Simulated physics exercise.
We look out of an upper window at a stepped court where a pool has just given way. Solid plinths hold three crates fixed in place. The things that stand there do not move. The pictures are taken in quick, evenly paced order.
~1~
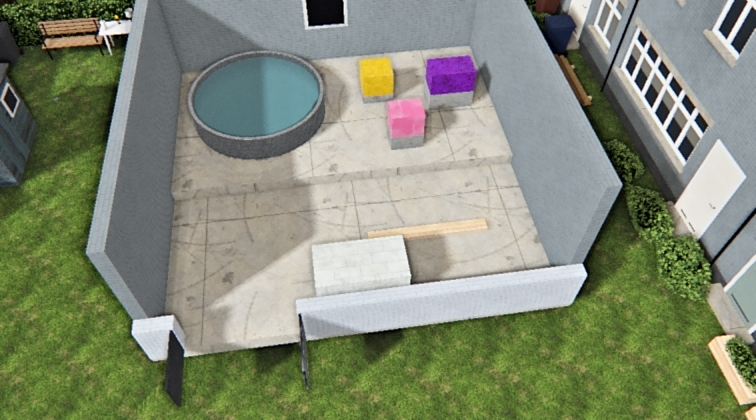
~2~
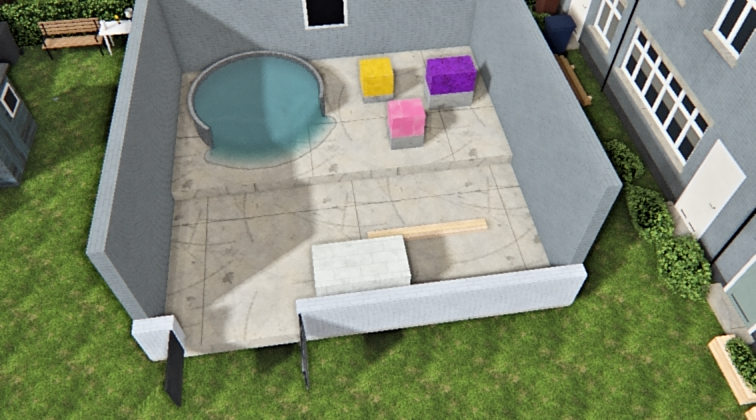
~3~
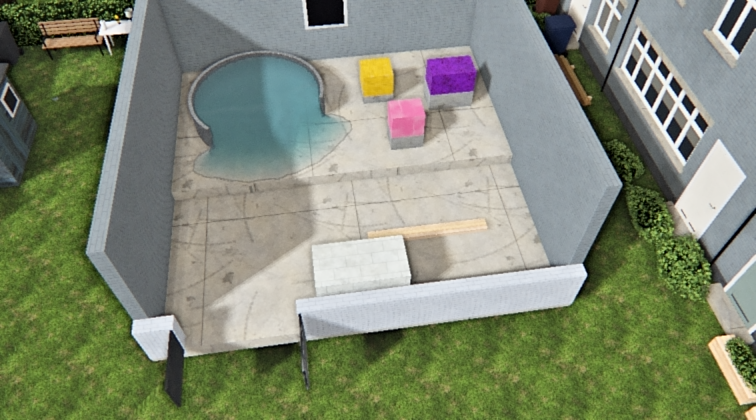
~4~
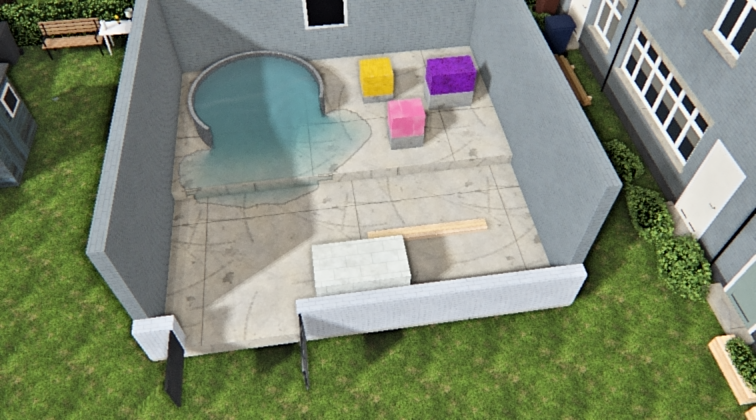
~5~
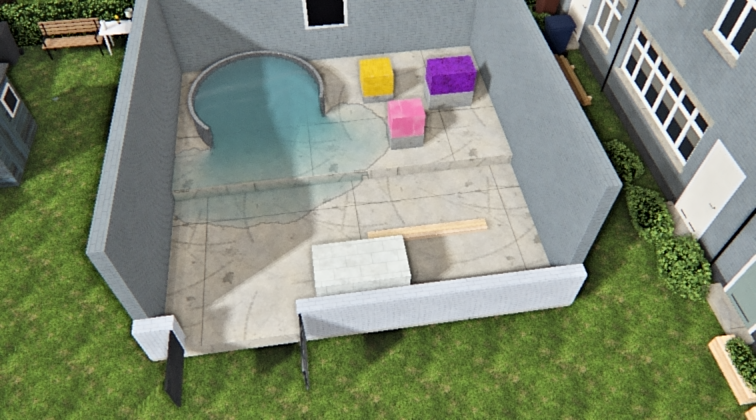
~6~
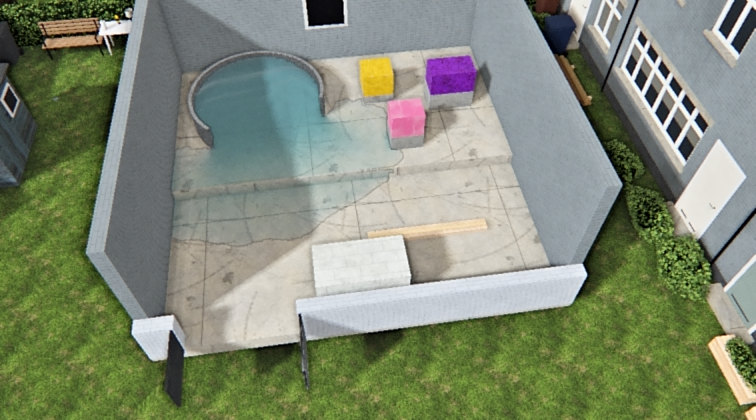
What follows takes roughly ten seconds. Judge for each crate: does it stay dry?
The purple crate: Yes, it stays dry. The yellow crate: Yes, it stays dry. The pink crate: Yes, it stays dry.
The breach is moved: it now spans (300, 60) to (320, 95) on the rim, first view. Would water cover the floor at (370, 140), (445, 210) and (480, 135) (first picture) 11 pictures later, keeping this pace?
Point one: Reached. Point two: Not reached. Point three: Reached.
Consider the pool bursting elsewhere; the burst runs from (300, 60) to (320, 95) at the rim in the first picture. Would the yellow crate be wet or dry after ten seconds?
Note: Yellow crate is caught.
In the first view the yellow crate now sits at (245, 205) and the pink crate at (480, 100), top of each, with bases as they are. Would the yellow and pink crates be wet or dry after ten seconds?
I'd bet the yellow one is inundated and the pink one stays clear.
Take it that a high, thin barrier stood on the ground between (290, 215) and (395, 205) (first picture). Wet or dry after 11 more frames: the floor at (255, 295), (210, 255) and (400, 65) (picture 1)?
Outcome by spot, in order - watered, watered, unwatered.
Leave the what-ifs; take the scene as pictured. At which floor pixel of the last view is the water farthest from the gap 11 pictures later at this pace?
Pixel estimate: (531, 232).
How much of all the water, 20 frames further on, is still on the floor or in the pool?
I'd say around 86 per cent.
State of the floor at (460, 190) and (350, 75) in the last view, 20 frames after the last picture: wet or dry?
In order: Submerged and waterless.
A moment on, water covers 50 % of the floor; the purple crate water round its plinth, the yellow crate water round its plinth, the pink crate water round its plinth.
Next, water covers 60 % of the floor; the purple crate water round its plinth, the yellow crate water round its plinth, the pink crate water round its plinth.
Then, water covers 70 % of the floor; the purple crate water round its plinth, the yellow crate water round its plinth, the pink crate water round its plinth.
Later, water covers 65 % of the floor; the purple crate water round its plinth, the yellow crate water round its plinth, the pink crate water round its plinth.
In the end, water covers 60 % of the floor; the purple crate stayed above the water, the yellow crate stayed above the water, the pink crate stayed above the water.
